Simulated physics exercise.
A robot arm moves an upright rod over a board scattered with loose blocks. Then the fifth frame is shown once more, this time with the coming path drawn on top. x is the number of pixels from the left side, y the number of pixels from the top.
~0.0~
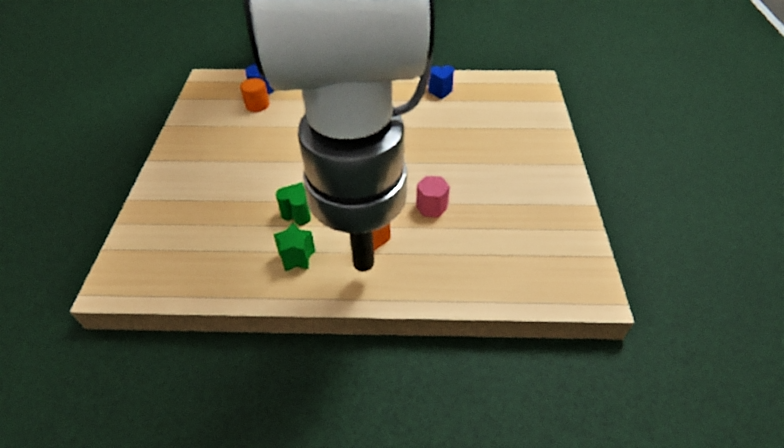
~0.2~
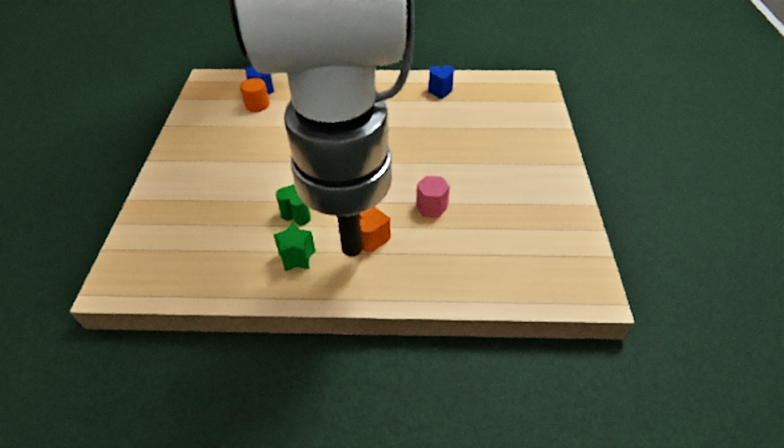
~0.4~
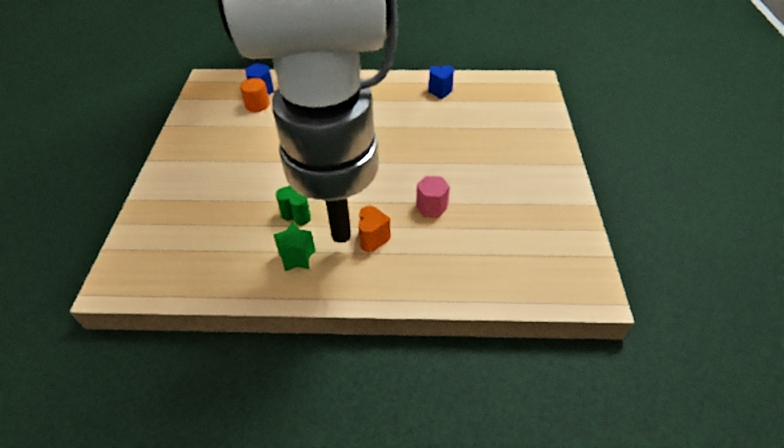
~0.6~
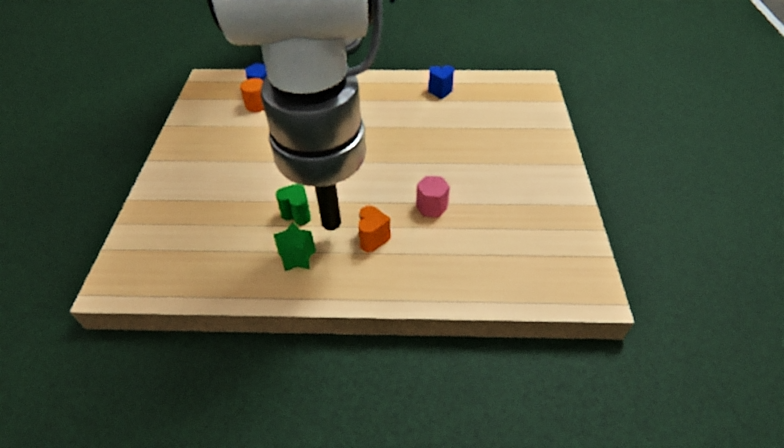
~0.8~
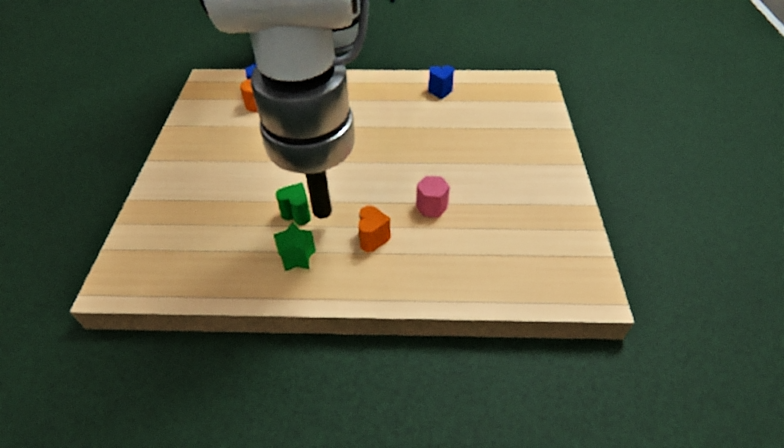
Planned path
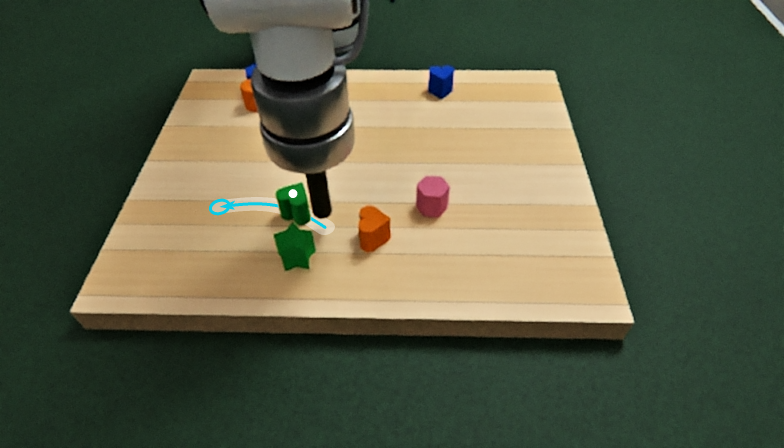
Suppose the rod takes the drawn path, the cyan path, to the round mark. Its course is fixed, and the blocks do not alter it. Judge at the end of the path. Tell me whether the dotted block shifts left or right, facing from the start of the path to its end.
It slides rightward.
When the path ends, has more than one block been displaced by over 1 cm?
Final answer: No.
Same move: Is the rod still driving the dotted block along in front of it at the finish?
It seems not.
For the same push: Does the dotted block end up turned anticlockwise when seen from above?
Final answer: No.
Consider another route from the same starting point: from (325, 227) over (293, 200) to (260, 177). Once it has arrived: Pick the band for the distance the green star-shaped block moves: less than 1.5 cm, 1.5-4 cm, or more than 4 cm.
It's set to move under 1.5 cm.
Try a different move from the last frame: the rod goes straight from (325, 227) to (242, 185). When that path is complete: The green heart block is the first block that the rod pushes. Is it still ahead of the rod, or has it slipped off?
The rod still pushes it.
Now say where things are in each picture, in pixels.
The first picture shows rod's lower end (364, 264); green star-shaped block (292, 237); green heart block (293, 194).
The second picture shows rod (352, 249); blocks still.
The third picture shows rod (341, 236); blocks still.
The fourth picture shows rod (332, 223); blocks still.
The fifth picture shows rod (323, 212); green star-shaped block (292, 237); green heart block (293, 194).
Drawn move, from (325, 227) over (295, 211) and (259, 204) to (220, 207); the dot is on the green heart block.
On the path given first. One third of the way, rod (291, 195); green heart block (268, 182).
Two thirds of the way, rod (254, 188); green heart block (240, 173), turned 55° clockwise.
At the end, rod (214, 191); green star-shaped block still; green heart block (228, 170), turned 100° clockwise.
